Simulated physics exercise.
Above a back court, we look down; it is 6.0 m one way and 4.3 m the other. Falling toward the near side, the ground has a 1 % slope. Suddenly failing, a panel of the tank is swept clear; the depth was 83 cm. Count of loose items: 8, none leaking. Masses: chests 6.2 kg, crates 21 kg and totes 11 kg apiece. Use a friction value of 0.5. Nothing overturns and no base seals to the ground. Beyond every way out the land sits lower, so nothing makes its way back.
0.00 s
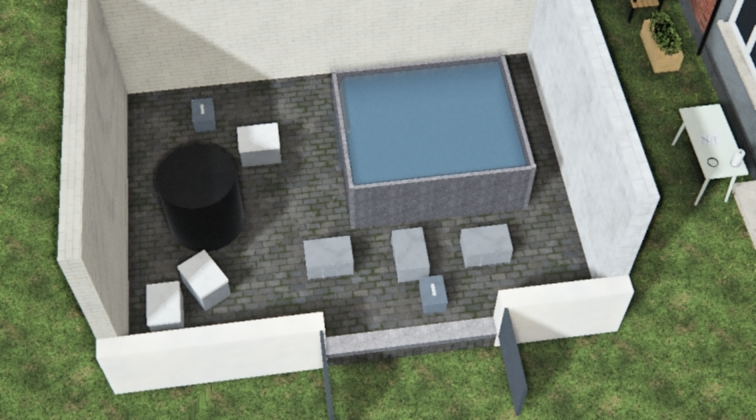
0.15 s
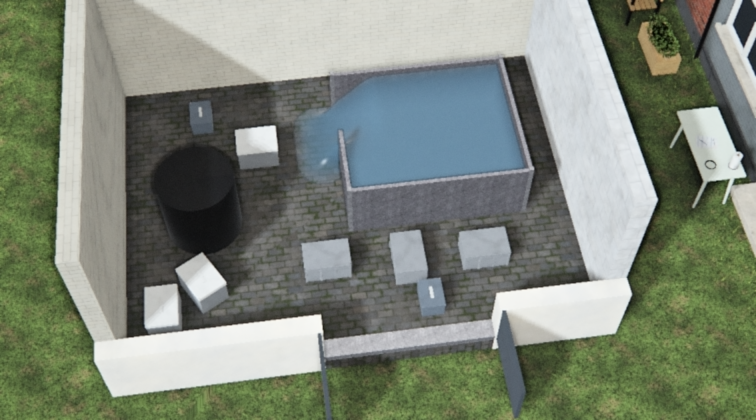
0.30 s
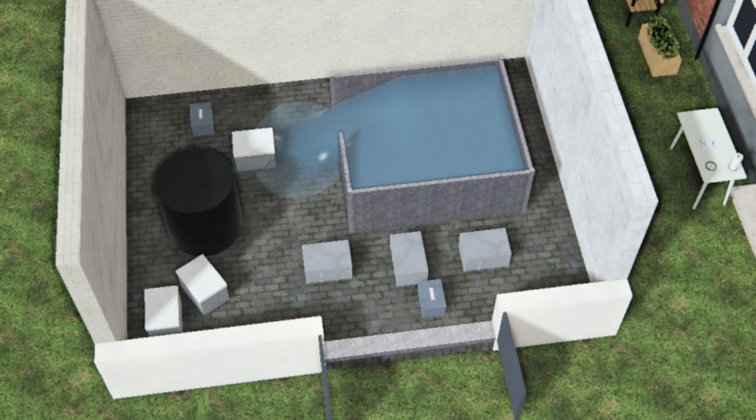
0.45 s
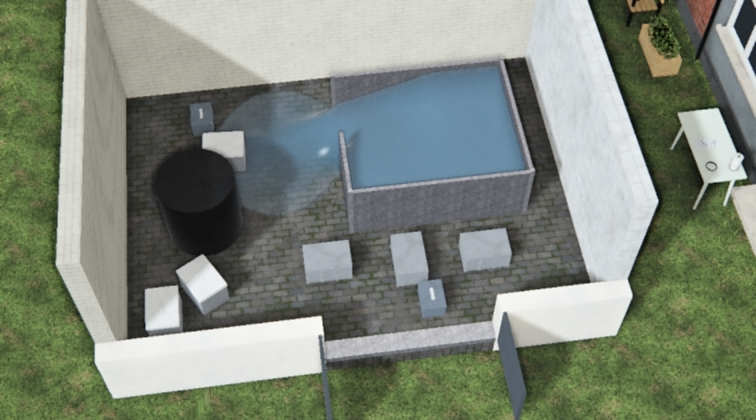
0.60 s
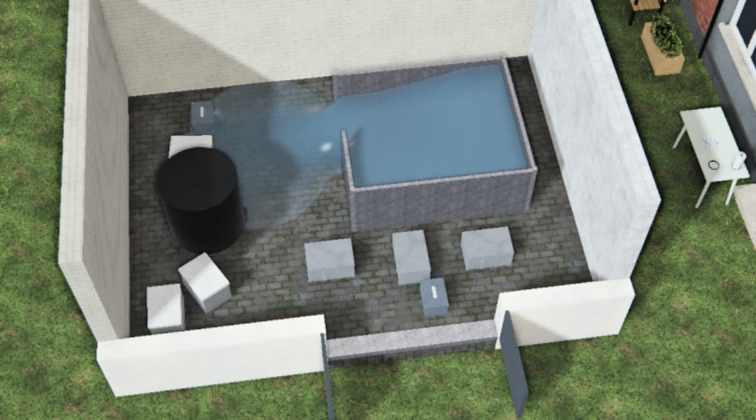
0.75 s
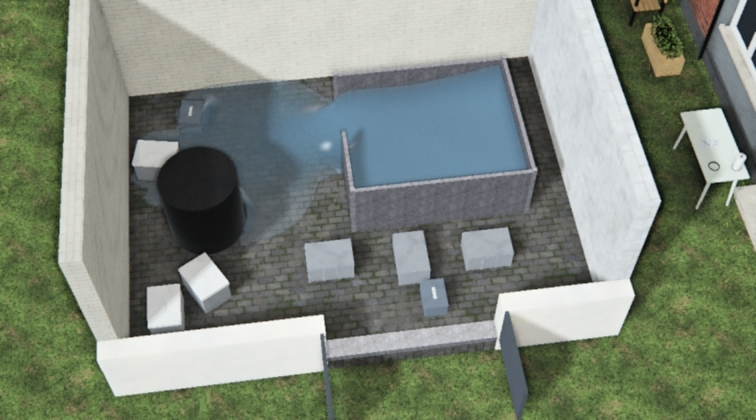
In this clip, water bursts from the left side of a raised tank in a walled, paved court and spreads leftward, pushing a white box behind a black cylinder toward the left wall before a small grey box shifts slightly.
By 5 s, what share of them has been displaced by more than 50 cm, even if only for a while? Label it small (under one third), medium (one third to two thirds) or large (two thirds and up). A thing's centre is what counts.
Large.
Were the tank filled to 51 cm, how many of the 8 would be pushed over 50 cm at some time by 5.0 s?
That would give 4.
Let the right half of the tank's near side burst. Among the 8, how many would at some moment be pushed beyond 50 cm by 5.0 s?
That gives 3 of them.
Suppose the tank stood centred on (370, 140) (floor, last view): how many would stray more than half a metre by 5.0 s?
Result: 8.
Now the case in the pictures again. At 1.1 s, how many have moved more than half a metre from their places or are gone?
By my tally, 2.
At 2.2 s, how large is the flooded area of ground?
That flooded area is roughly 15 m2.
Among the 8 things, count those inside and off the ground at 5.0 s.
The number is 4.
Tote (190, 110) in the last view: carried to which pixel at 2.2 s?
Around (133, 110).
After 1.1 s 2 of 8 are over 50 cm from their spots; 1 afloat.
After 2.2 s 2 of 8 are over 50 cm from their spots; 3 afloat.
After 3.5 s 4 of 8 are over 50 cm from their spots; 4 afloat.
After 5.0 s 7 of 8 are over 50 cm from their spots, and 7 have been at some point; 4 afloat.
